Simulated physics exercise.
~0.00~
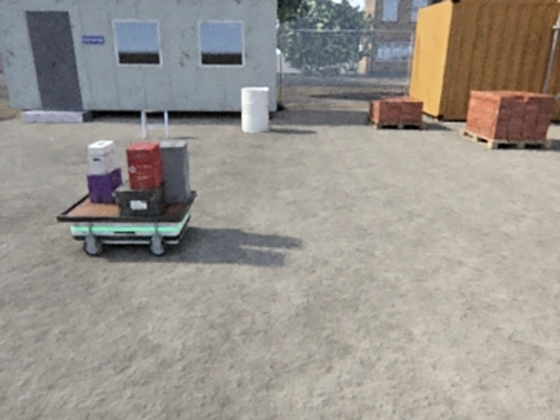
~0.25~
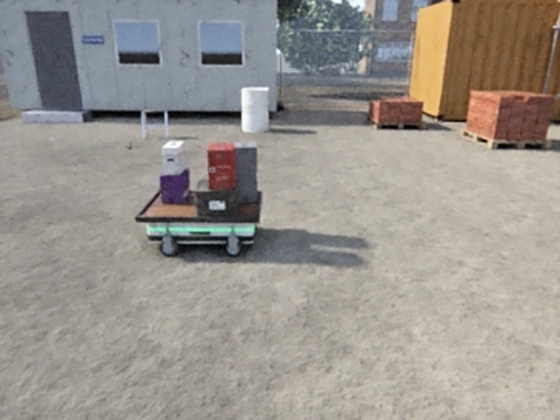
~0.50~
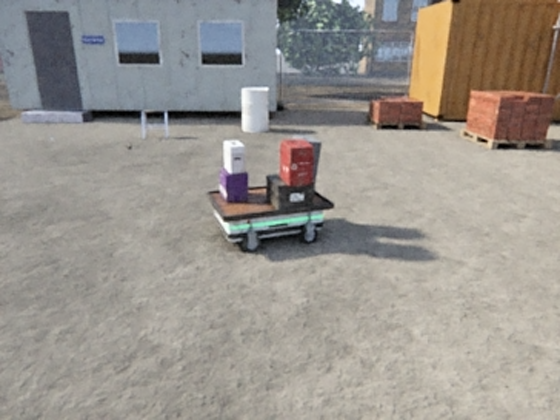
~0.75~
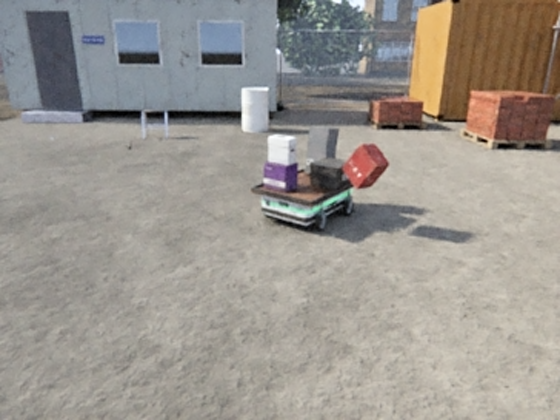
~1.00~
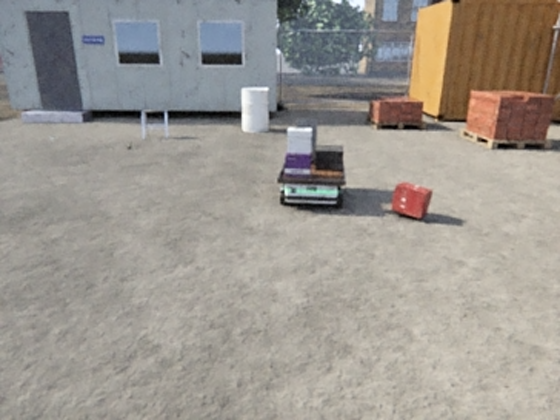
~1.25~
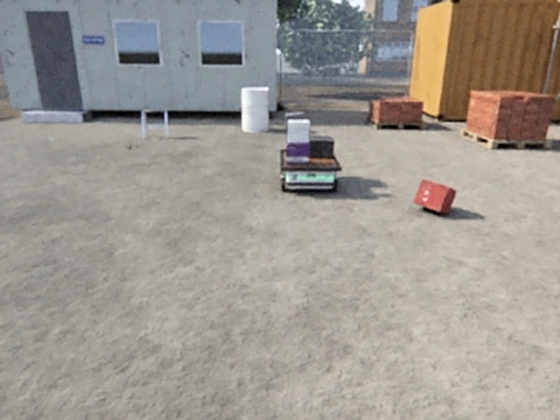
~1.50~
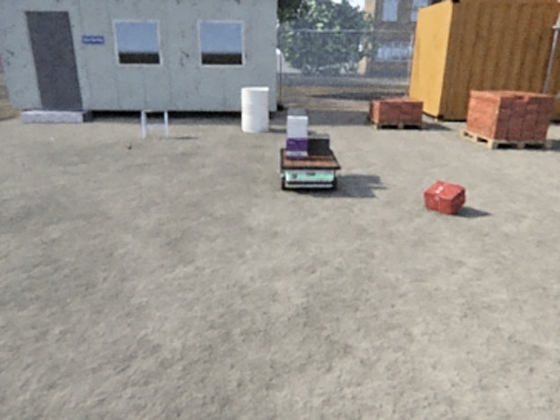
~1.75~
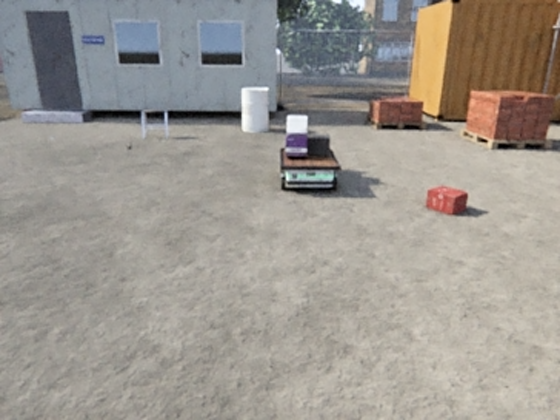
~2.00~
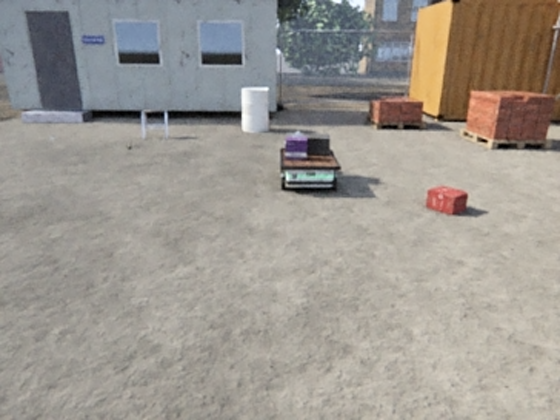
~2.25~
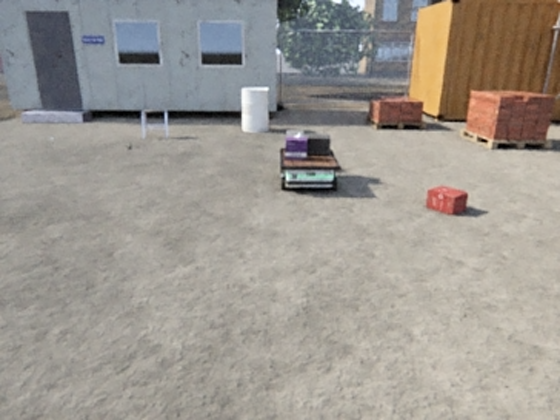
A red box tumbles off a turning cart, then the white box topples as it stops.
